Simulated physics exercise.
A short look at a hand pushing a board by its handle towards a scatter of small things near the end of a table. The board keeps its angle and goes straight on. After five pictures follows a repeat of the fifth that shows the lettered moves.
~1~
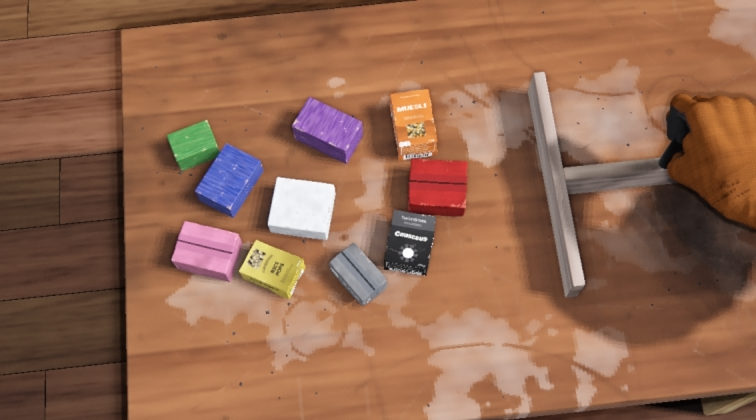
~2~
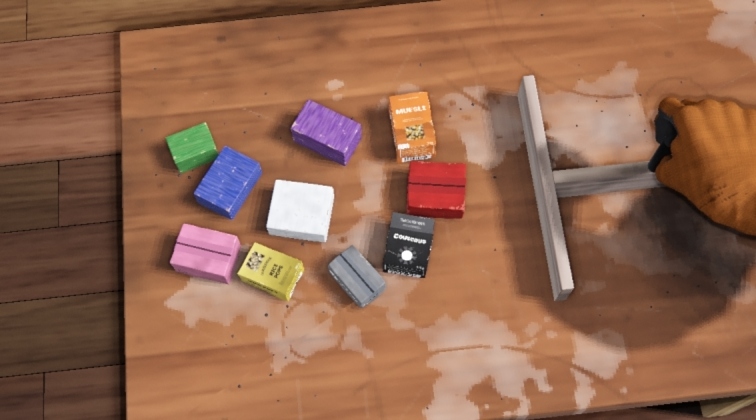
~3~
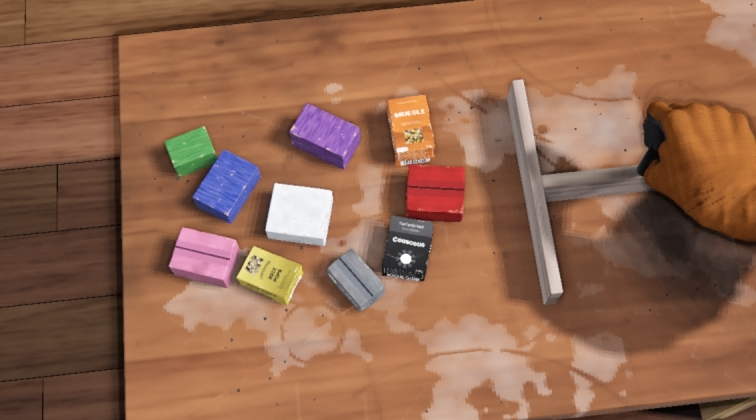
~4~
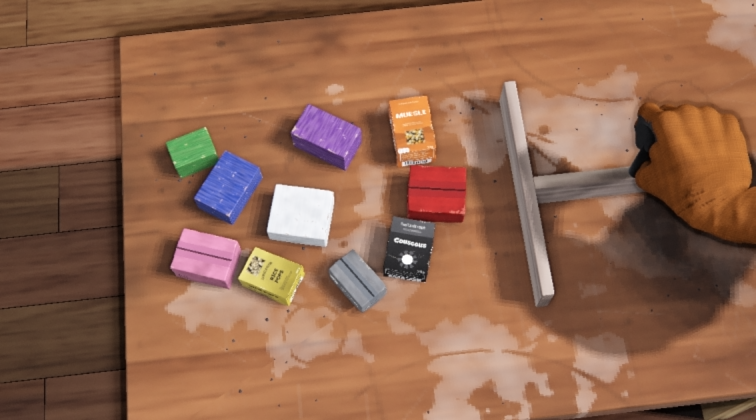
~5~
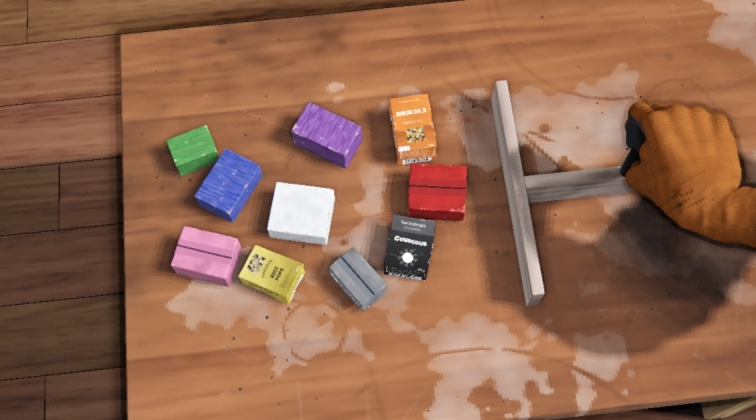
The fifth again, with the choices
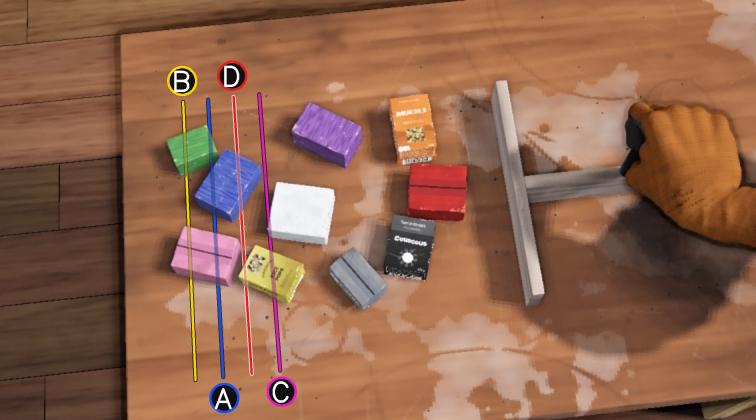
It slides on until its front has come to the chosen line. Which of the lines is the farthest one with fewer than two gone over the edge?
It should halt at D.
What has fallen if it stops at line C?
The pink box.
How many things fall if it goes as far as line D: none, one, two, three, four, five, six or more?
By then, one.
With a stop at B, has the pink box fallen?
Yes.
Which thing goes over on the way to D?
It is the pink box.
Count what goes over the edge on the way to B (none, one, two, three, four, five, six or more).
In all, five.
On the marked copy, A at (215, 231); B at (189, 234); C at (269, 225); D at (242, 228).
Taking D. A third of the way, board (419, 193); orange packet (383, 133); black packet (396, 250).
Two thirds of the way, board (319, 204); pink box (163, 252); blue block (204, 180).
When it is over, board (242, 212); pink box over the edge; blue block (132, 188); one fallen.
As for the rest, A drops four; B drops five; C is within the limit but short.
